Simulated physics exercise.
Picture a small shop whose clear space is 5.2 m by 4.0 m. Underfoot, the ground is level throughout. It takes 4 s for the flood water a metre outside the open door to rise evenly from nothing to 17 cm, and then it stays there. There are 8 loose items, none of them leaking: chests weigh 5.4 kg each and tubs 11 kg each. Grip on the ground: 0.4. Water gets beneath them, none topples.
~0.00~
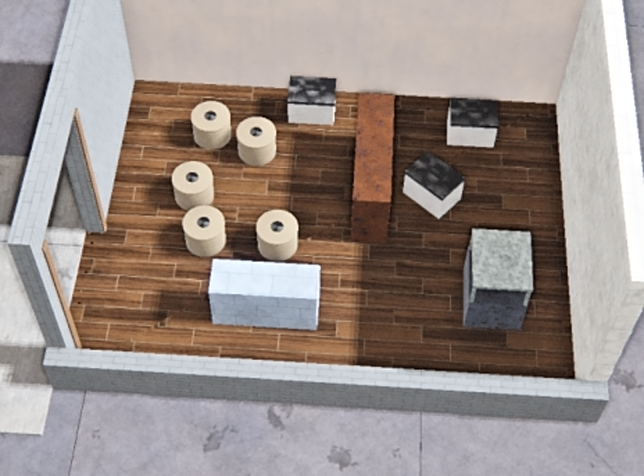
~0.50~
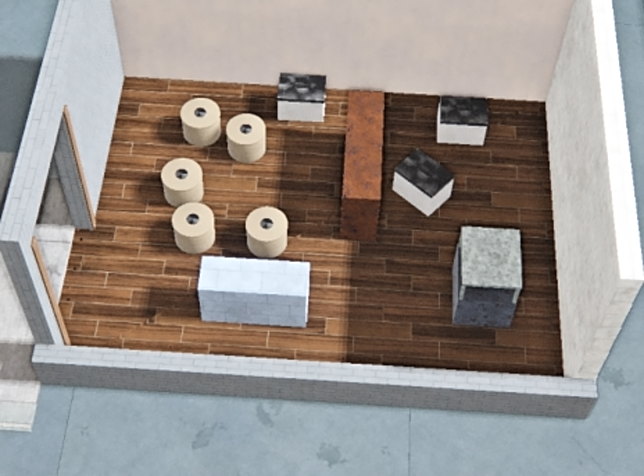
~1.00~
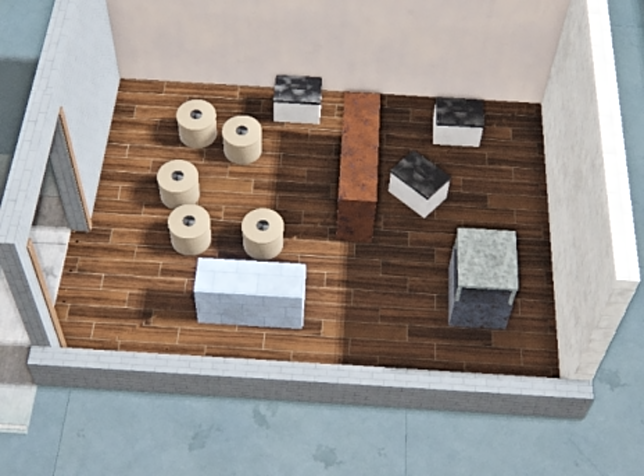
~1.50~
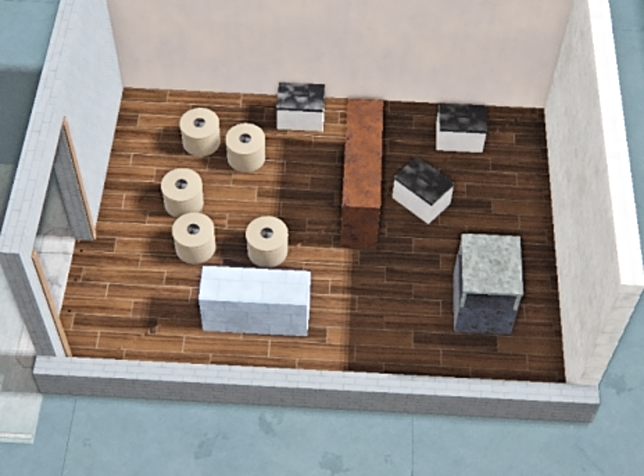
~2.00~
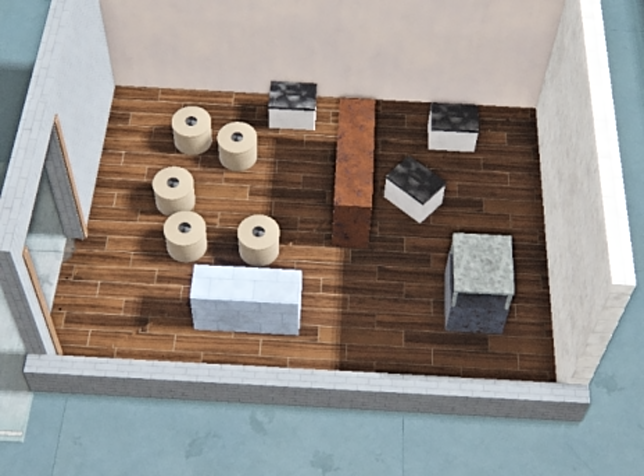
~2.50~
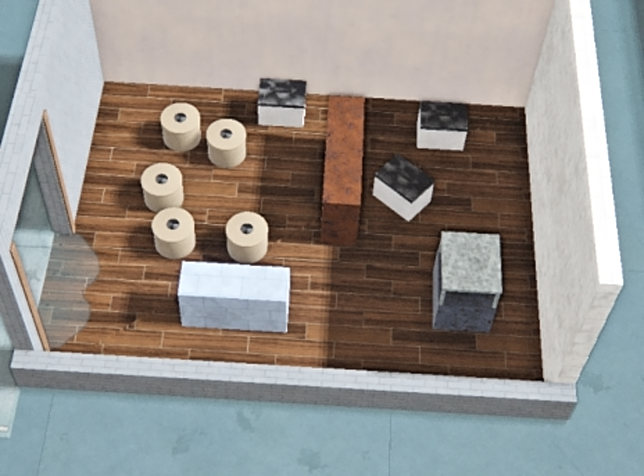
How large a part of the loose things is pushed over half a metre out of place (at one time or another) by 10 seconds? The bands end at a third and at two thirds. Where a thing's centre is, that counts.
The lowest of three bands.
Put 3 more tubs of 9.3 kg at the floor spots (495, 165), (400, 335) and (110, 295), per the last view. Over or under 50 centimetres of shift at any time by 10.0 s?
Note: Item 1 below threshold; item 2 below threshold; item 3 above threshold.
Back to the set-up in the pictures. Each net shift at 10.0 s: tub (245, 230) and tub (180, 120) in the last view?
In turn: 60 cm, 0 cm.
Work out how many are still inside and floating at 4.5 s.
Total: 0.
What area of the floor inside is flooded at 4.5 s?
That flooded area is roughly 4.0 m2.
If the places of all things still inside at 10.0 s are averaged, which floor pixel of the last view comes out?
I'd put it close to (287, 161) in the last view.
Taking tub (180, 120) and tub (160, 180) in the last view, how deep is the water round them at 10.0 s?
First about 2 cm, second about 3 cm.
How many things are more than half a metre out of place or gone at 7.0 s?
Tally: 2.
After 3.5 s 0 of 8 are over 50 cm from their spots; 0 afloat.
After 4.5 s 0 of 8 are over 50 cm from their spots; 0 afloat.
After 7.0 s 2 of 8 are over 50 cm from their spots; 0 afloat.
After 10.0 s 2 of 8 are over 50 cm from their spots, and 2 have been at some point; 1 afloat.
